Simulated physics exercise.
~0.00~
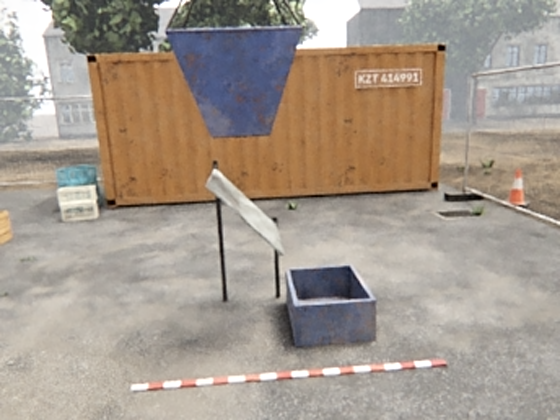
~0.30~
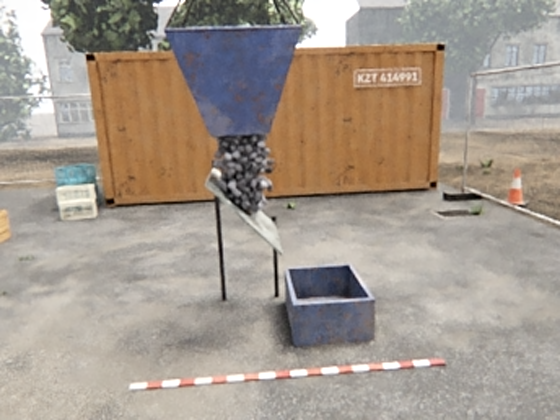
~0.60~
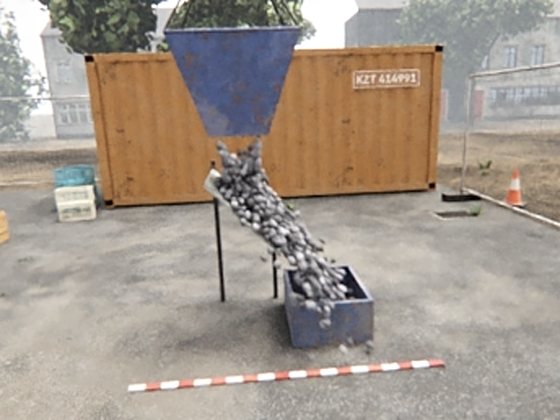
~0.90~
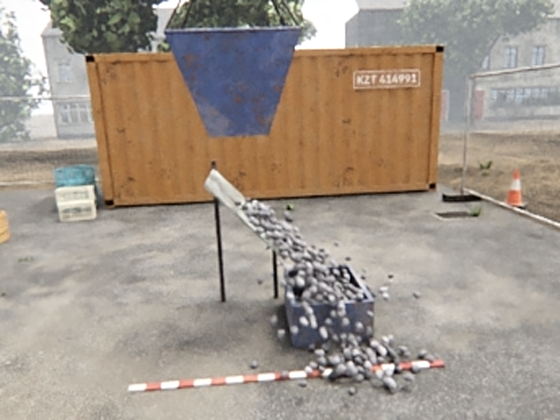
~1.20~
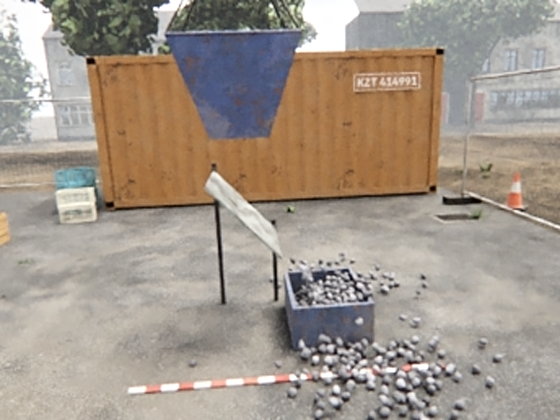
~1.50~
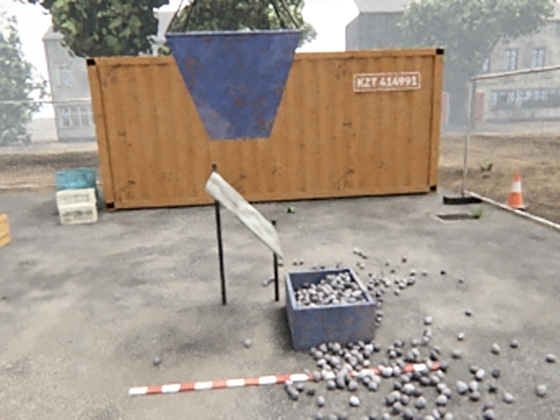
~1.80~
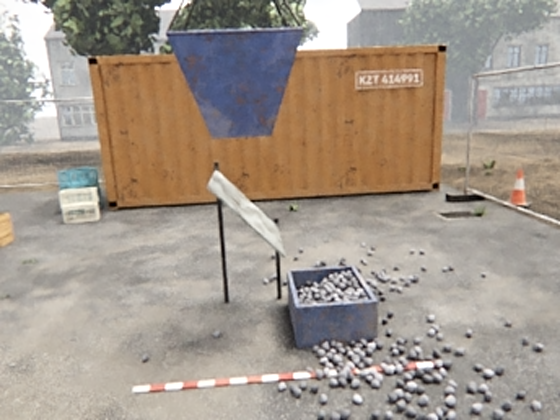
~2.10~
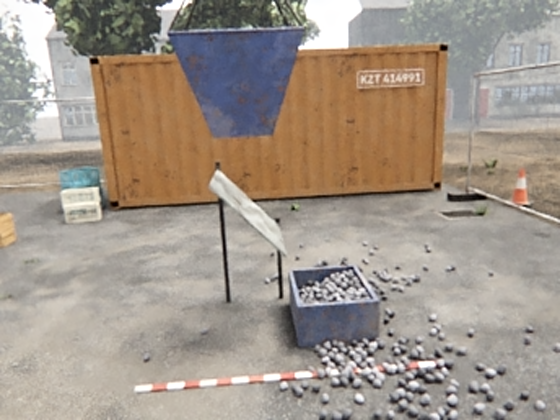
Blue hopper dropping grey stones onto a sloping chute, most landing in a blue bin, others scattering in front and right.
